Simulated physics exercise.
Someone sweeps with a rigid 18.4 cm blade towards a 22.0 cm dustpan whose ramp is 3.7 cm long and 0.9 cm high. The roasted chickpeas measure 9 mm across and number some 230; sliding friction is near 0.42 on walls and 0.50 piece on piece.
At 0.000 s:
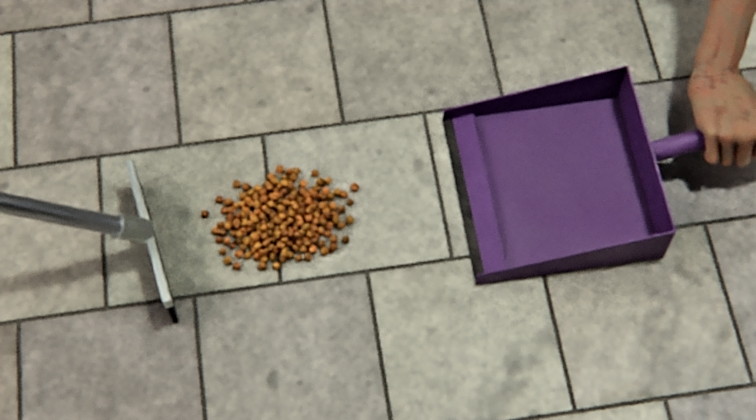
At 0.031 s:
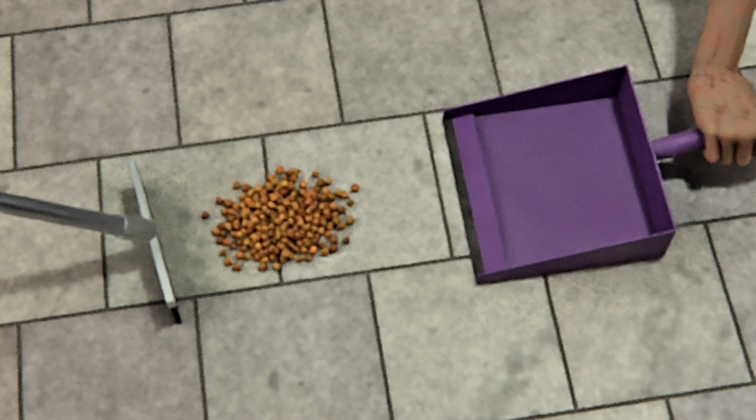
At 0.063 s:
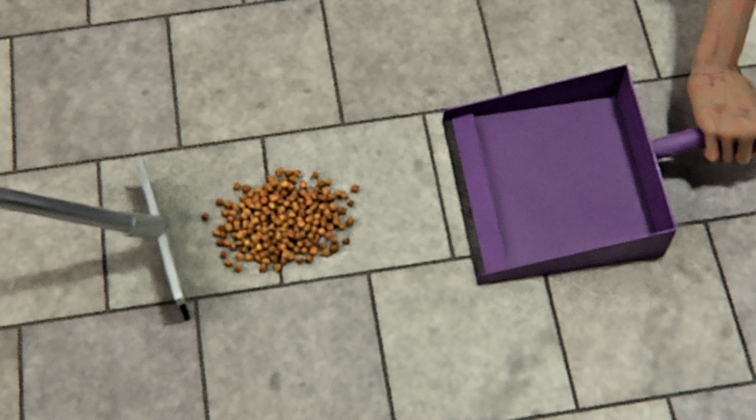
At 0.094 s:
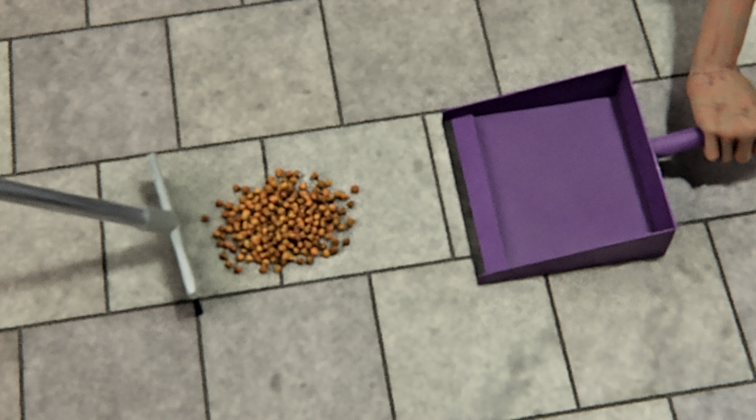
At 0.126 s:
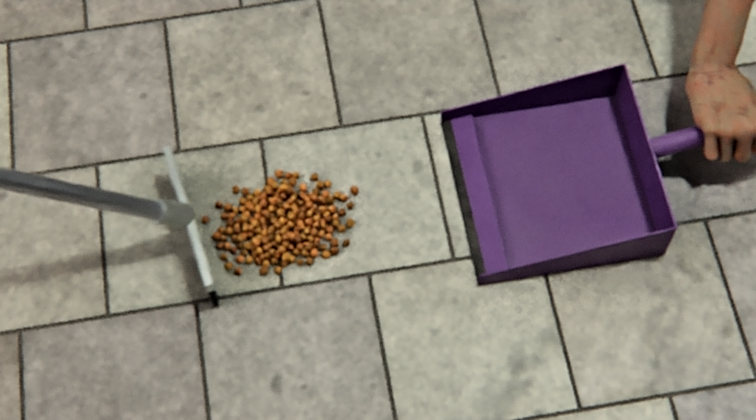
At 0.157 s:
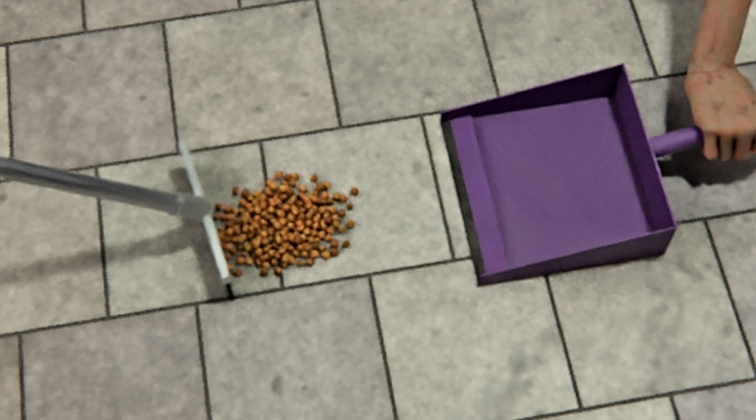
Purple dustpan held still by a hand at right while a rigid blade slides rightward across grey tiles, reaching a pile of roasted chickpeas.
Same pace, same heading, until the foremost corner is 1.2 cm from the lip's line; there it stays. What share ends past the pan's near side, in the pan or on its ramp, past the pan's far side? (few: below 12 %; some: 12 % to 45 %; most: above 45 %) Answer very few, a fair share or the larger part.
Near side: Very few, pan: A fair share, far side: A fair share.
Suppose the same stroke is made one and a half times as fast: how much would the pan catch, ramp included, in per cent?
Then about 30 per cent.
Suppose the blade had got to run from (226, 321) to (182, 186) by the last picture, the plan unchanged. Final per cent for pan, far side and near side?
Pan 0, far 0, near 10.
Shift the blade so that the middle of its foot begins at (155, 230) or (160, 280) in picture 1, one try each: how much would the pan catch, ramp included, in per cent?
About 15 and 40 per cent.
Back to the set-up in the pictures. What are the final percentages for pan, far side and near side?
Near side 0; pan 30; far side 30.
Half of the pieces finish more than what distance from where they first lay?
About 24 cm.
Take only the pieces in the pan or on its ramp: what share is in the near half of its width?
Roughly 0 per cent.
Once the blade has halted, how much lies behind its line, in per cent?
About 30 per cent.
After 0.38 s, middle of the blade 16 cm from the lip; 0 % over the lip, far side 5 %, near side 0 %.
After 0.53 s, middle of the blade 7 cm from the lip; 0 % over the lip, far side 20 %, near side 0 %.
After 0.80 s, middle of the blade 3 cm from the lip; 30 % over the lip, far side 30 %, near side 0 %.
In the end, at 1.2 s, near side 0 %, pan 30 %, far side 30 %, in front of the lip or behind the blade 40 %.
